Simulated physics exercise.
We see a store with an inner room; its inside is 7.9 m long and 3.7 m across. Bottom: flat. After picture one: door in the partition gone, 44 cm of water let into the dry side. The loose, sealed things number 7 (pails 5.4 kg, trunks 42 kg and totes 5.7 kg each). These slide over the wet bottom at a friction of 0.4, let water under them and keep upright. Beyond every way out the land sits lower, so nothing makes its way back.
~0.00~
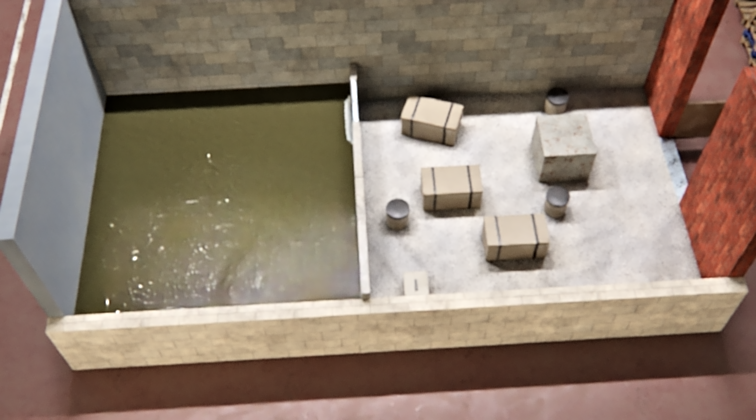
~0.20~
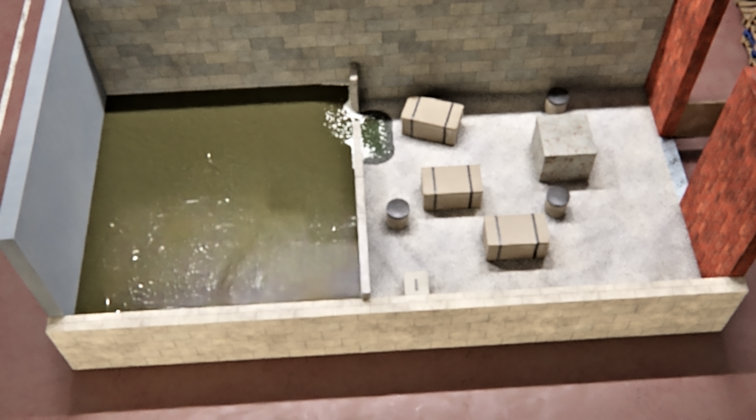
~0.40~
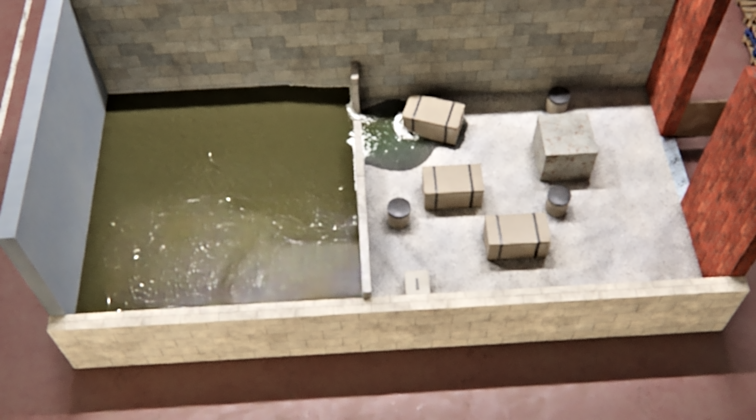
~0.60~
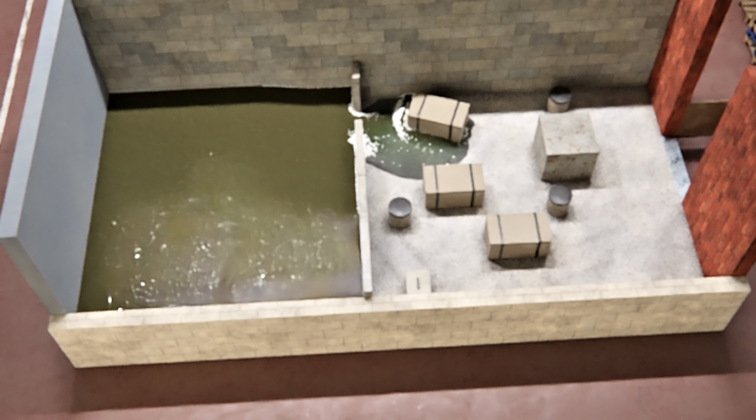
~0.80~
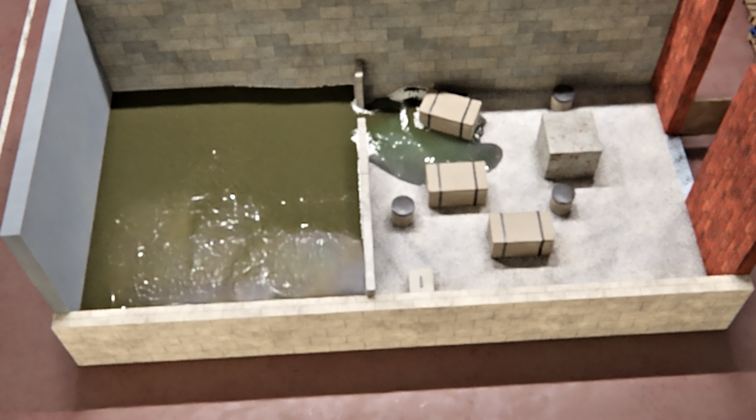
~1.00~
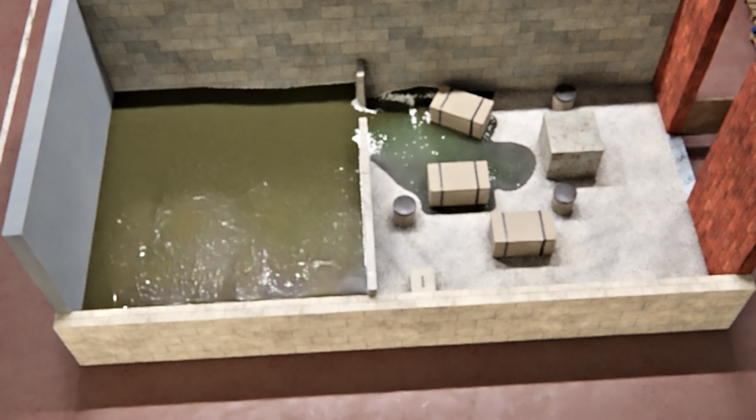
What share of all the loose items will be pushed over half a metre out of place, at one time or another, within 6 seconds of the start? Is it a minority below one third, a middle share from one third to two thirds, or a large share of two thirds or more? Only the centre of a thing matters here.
A middle share.
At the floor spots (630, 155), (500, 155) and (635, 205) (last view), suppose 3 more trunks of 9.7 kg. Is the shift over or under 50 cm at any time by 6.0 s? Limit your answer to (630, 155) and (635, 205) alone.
One by one: A bigger shift, a bigger shift.
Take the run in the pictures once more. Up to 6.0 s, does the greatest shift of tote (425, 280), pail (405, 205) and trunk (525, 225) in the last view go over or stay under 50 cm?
Taking them in order, the first is within the mark, the second within the mark and the third within the mark.
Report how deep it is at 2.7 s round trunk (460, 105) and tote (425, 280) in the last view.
Depths: Near 8 cm, then near 0 cm.
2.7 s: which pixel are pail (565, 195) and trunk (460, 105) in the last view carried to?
First one near (612, 231), second near (609, 97).
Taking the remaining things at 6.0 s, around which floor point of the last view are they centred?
They average out to somewhere around (518, 240).
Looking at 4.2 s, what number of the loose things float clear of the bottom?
Count: 2.
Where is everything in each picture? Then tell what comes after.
The first picture shows a trunk at (432, 111), on the bottom; a pail at (398, 208) rests on the ground; 13.0 m2 under water; 0 of 7 have shifted.
The second picture shows a trunk at (433, 111), on the bottom; a pail at (398, 208) rests on the ground; water covers 13.4 m2; 0 of 7 have shifted.
The third picture shows a trunk at (434, 110) rests on the ground; a pail at (399, 207), on the bottom; 14.0 m2 under water; 0 of 7 have shifted.
The fourth picture shows a trunk at (439, 109) rests on the ground, 5 cm from its start; a pail at (400, 207) rests on the ground; 14.4 m2 under water; 1 of 7 have shifted.
The fifth picture shows a trunk at (450, 106), on the bottom, 18 cm from its start; a pail at (403, 205), on the bottom; 15.0 m2 under water; 1 of 7 have shifted.
The sixth picture shows a trunk at (462, 104) rests on the ground, 33 cm from its start; a pail at (405, 205), on the bottom; water covers 15.8 m2; 1 of 7 have shifted.
After 1.4 s 1 of 7 are over 50 cm from their spots; 0 afloat.
After 2.7 s 3 of 7 are over 50 cm from their spots; 0 afloat.
After 4.2 s 3 of 7 are over 50 cm from their spots; 2 afloat.
After 6.0 s 3 of 7 are over 50 cm from their spots, and 3 have been at some point; 2 afloat.
